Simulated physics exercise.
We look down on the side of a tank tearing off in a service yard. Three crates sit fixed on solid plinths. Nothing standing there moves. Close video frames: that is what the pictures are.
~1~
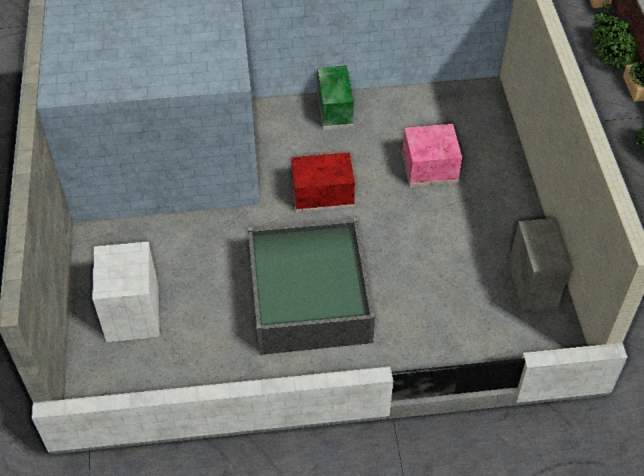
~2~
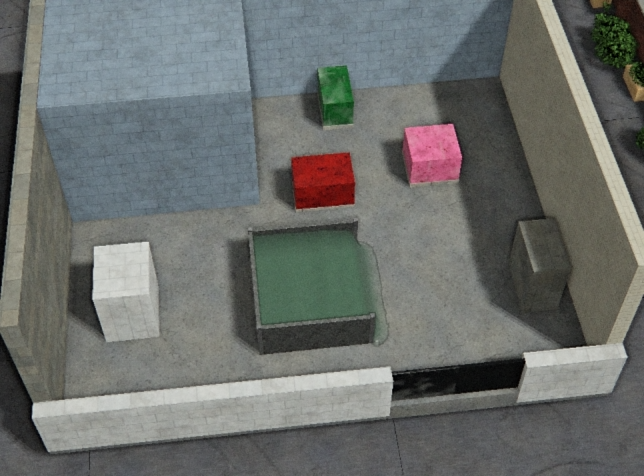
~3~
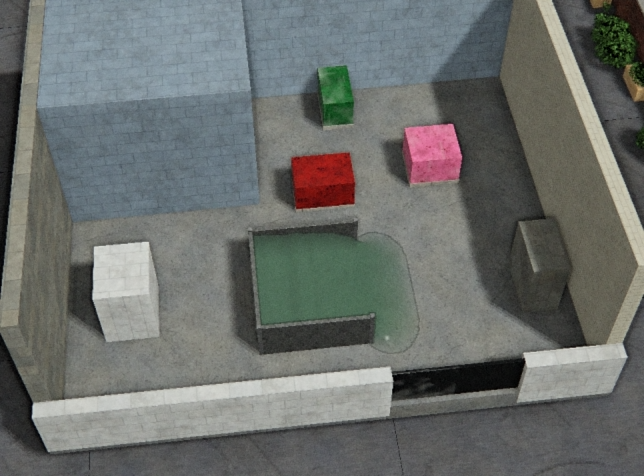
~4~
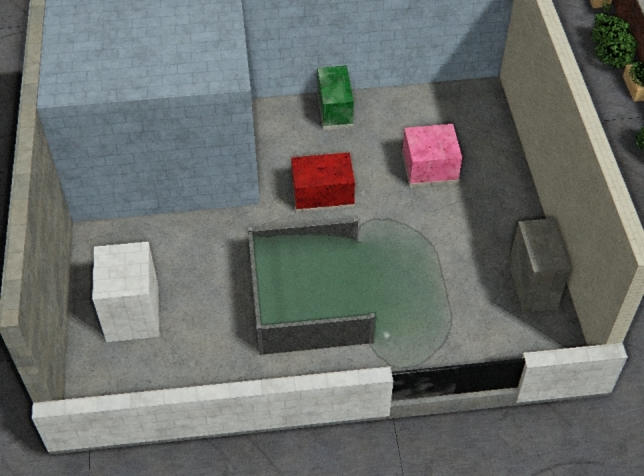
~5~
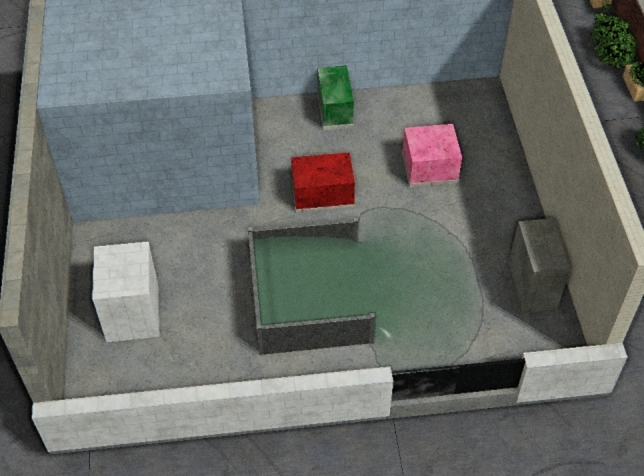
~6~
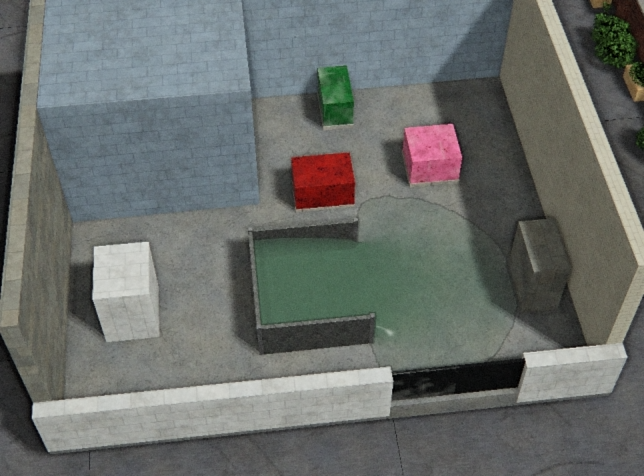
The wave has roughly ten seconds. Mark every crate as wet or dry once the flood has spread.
Red crate: Wet, green crate: Wet, pink crate: Wet.
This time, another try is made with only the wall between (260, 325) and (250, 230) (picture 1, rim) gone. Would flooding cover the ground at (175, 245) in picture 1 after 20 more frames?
Result for the point: Drenched.
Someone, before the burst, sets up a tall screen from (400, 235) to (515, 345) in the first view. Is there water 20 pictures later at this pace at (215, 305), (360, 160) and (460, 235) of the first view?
Taking the three spots in order: Spared, soaked, spared.
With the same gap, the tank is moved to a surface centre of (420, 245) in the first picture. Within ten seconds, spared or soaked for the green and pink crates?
Green: Overtopped; pink: Overtopped.
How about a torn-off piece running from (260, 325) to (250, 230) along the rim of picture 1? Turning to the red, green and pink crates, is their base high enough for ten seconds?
Red crate is reached; green crate is not reached; pink crate is not reached.
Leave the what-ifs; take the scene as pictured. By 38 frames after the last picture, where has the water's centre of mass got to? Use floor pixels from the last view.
Somewhere around (412, 233) in the last view.
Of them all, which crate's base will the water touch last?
Crate: The one in green.
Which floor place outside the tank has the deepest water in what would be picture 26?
Around (555, 291).
A moment on, water covers 30 % of the floor; the red crate water round its plinth, the green crate not reached, the pink crate water round its plinth.
Next, water covers 35 % of the floor; the red crate water round its plinth, the green crate not reached, the pink crate water round its plinth.
Then, water covers 45 % of the floor; the red crate water round its plinth, the green crate water round its plinth, the pink crate water round its plinth.
Later, water covers 70 % of the floor; the red crate water round its plinth, the green crate water round its plinth, the pink crate water round its plinth.
In the end, water covers 95 % of the floor; the red crate was topped, the green crate was topped, the pink crate was topped.
